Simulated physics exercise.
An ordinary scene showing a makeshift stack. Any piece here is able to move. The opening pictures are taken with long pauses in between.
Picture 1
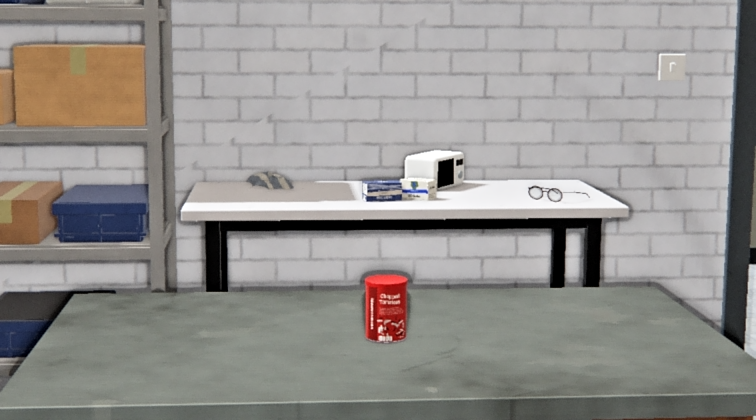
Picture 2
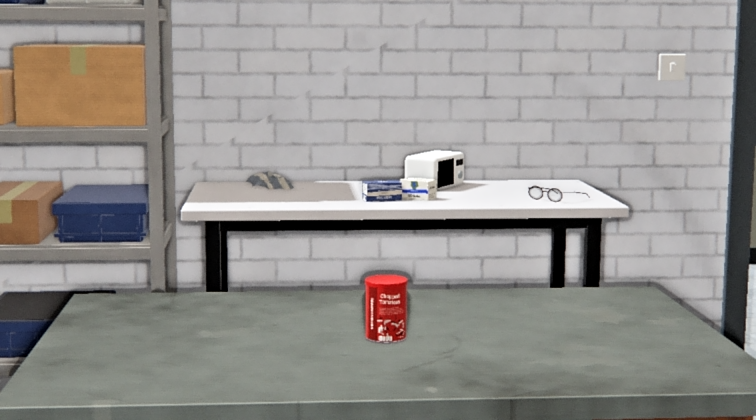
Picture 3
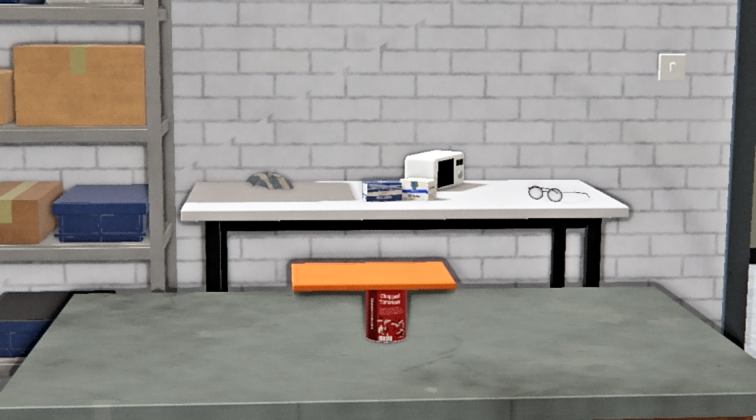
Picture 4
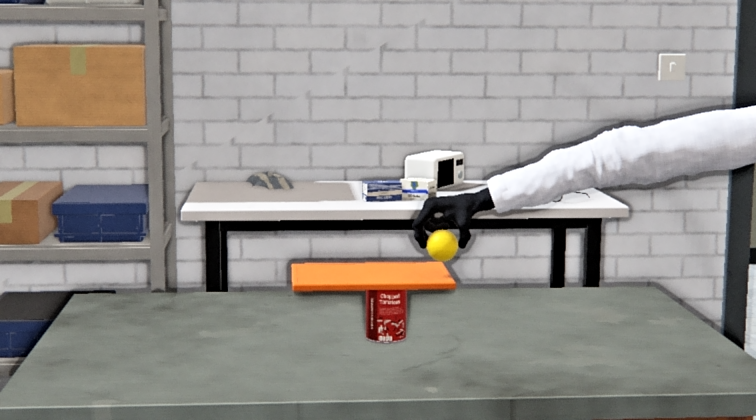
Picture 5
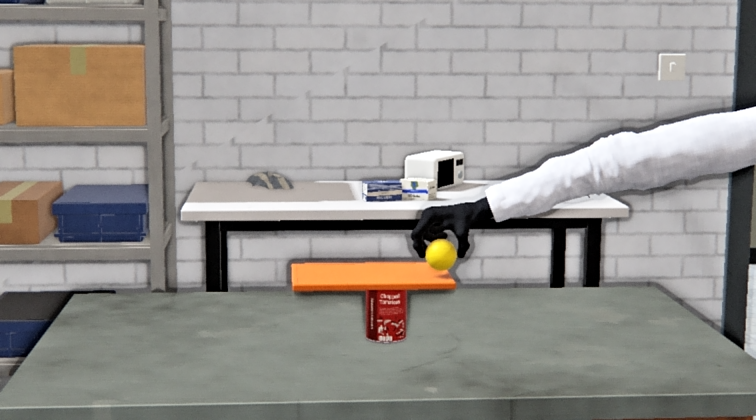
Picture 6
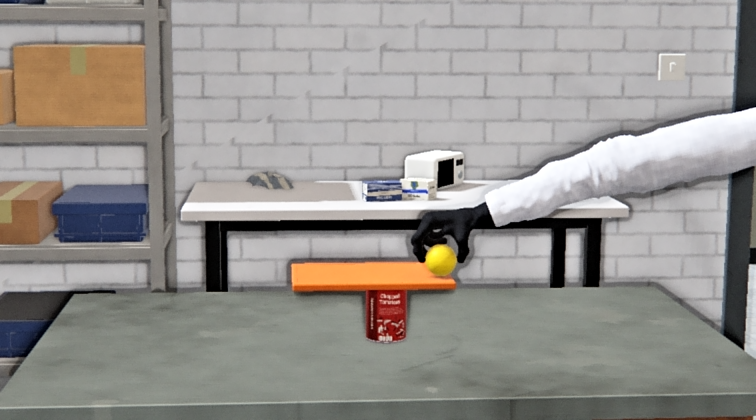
Orange board appearing on top of a red tin, then a black-gloved hand lowering a yellow lemon onto its right end.
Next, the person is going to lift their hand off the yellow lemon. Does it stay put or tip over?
I expect success here.
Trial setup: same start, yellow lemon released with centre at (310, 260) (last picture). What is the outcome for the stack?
Well, it crumbles then.
Then, 0.80 s on from there, no change.
Then, 1.70 s on from there, yellow lemon resting near (441, 261).
In the end, all 3 unmoved. At the end, from the last picture's camera, yellow lemon near (441, 261). The stack keeps its balance.
